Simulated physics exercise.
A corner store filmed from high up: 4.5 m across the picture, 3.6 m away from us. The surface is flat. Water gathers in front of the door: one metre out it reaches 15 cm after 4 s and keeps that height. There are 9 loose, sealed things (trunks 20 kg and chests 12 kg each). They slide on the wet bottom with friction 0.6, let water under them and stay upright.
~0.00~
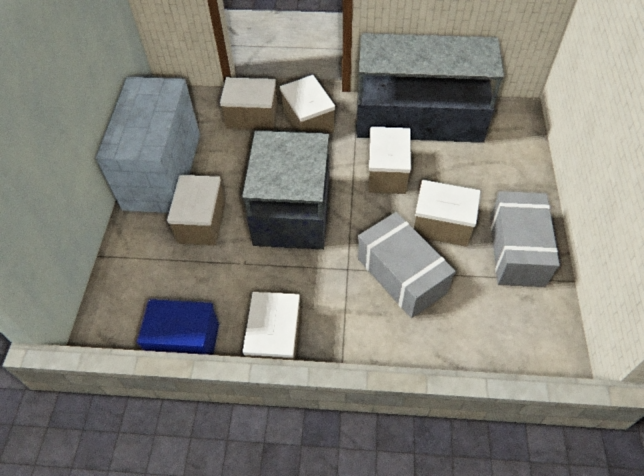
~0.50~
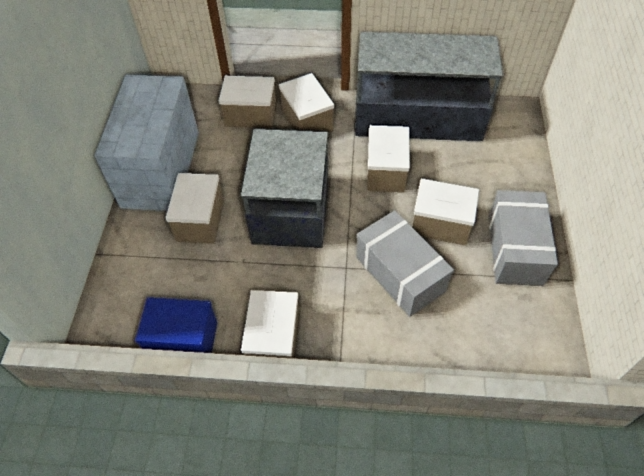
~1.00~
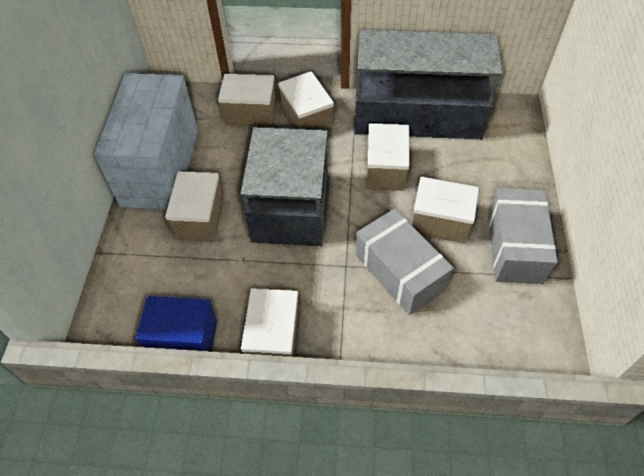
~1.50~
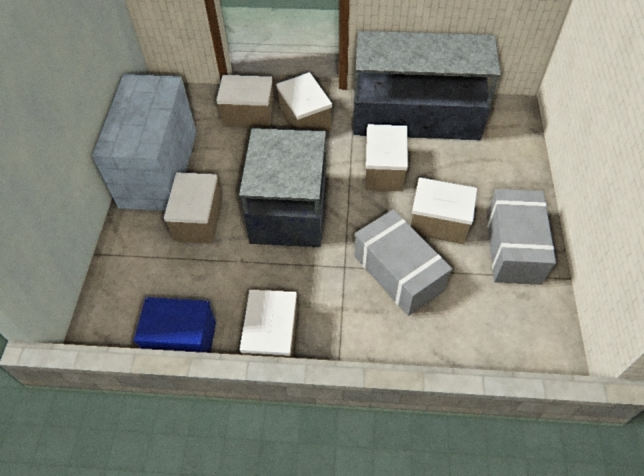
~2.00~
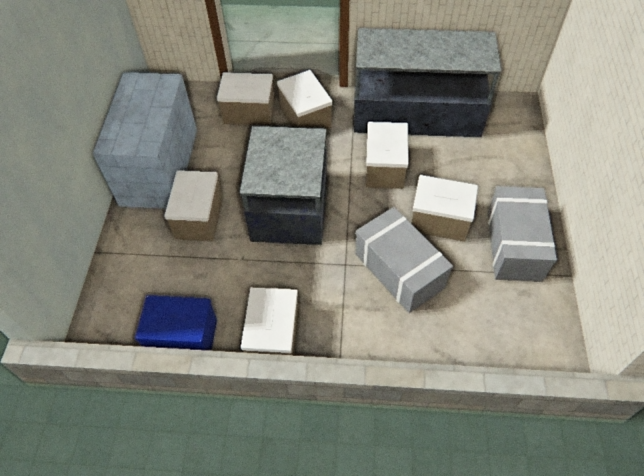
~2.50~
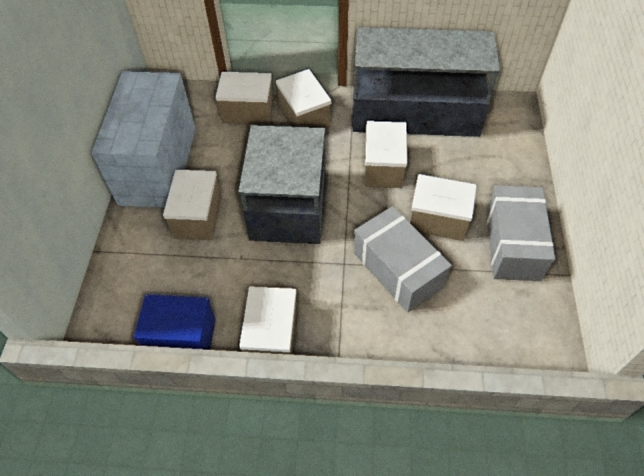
Greenish water covers the ground outside the low front wall while the scattered boxes stay still.
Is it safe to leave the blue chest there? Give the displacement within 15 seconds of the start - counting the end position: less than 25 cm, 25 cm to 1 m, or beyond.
Blue chest gets carried off.
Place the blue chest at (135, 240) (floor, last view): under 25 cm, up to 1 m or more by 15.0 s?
It ends far away.
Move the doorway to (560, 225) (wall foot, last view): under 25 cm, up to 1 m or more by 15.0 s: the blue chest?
In that case the blue chest slides a little.
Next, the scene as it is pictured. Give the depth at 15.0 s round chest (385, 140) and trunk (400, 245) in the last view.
About 10 and 10 cm.
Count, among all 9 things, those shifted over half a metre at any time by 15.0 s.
I count 9.
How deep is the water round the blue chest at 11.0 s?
Roughly 11 cm.
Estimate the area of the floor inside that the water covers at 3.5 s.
About 1.0 m2.
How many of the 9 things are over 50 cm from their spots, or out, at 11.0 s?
By then 6.
After 3.5 s the blue chest is near (172, 317), 0.0 m from its start, aground; 0 afloat.
After 6.8 s the blue chest is near (172, 317), 0.0 m from its start, aground; 1 afloat.
After 11.0 s the blue chest is near (173, 326), 0.1 m from its start, afloat; 5 afloat.
After 15.0 s the blue chest is near (406, 275), 2.0 m from its start, afloat; 9 afloat.
